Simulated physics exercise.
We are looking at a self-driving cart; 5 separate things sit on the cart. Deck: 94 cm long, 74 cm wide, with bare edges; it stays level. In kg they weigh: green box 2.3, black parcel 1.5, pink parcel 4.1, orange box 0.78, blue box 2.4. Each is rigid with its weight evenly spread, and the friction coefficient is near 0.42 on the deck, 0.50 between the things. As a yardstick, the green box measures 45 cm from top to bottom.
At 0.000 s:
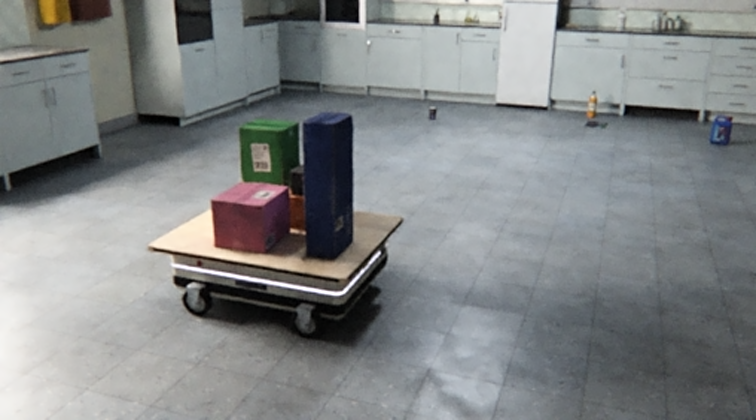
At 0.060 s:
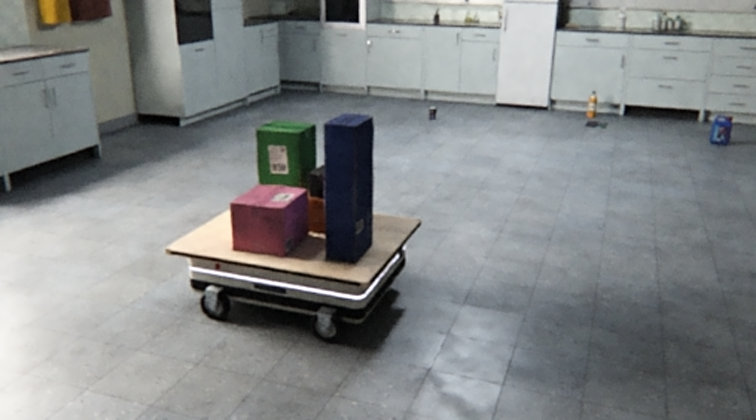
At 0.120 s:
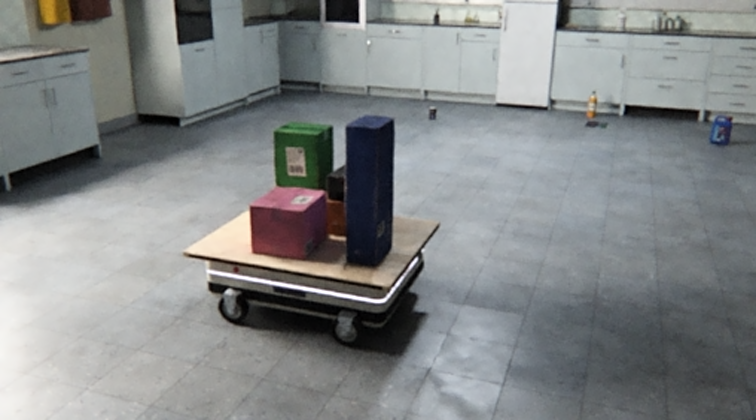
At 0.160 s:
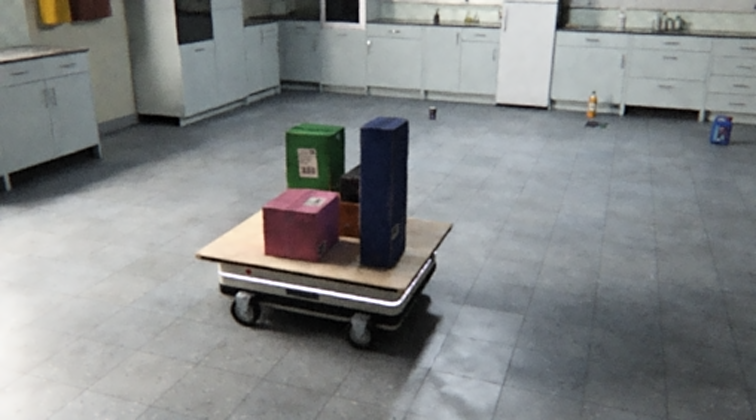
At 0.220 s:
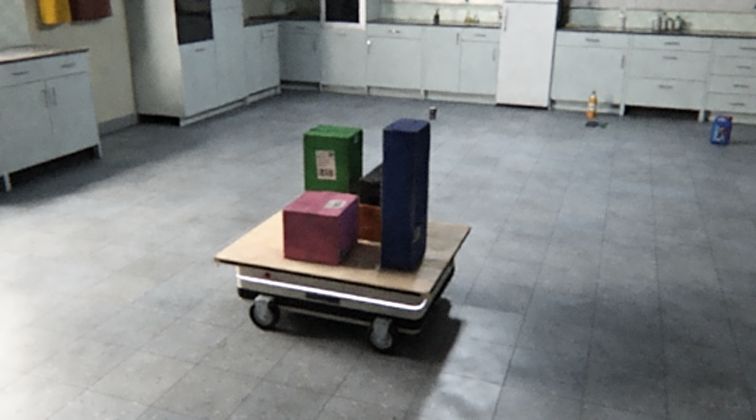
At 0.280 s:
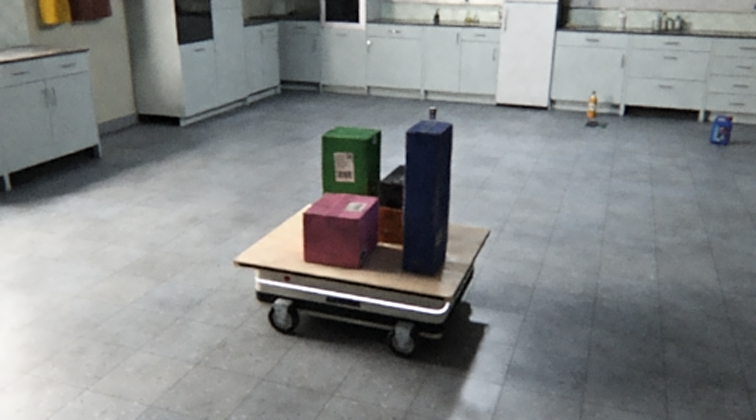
A self-driving cart carrying several colourful boxes rolls slowly to the right across the floor.
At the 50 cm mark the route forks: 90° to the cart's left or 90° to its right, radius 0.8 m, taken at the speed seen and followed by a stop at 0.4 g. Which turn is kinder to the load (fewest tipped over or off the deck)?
The load fares better going left.
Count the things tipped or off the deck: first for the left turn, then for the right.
Turning left 1, turning right 4.
Turning left. Around 0.68 s, cart 109 cm along, turned 31°; black parcel shifted 7 cm near (524, 184); blue box at 14° to upright; orange box shifted 6 cm.
Around 1.08 s, cart 173 cm along, turned 77°; blue box now off the deck; black parcel shifted 8 cm near (550, 154); pink parcel shifted 8 cm.
Finally (2.1 s), off the deck, blue box; the other 4 still in place (within 10 cm). In the last view, green box near (522, 139), black parcel near (551, 129).
Turning right instead, green box, black parcel, orange box and blue box tipped over or off the deck, 4 of 5 in all.
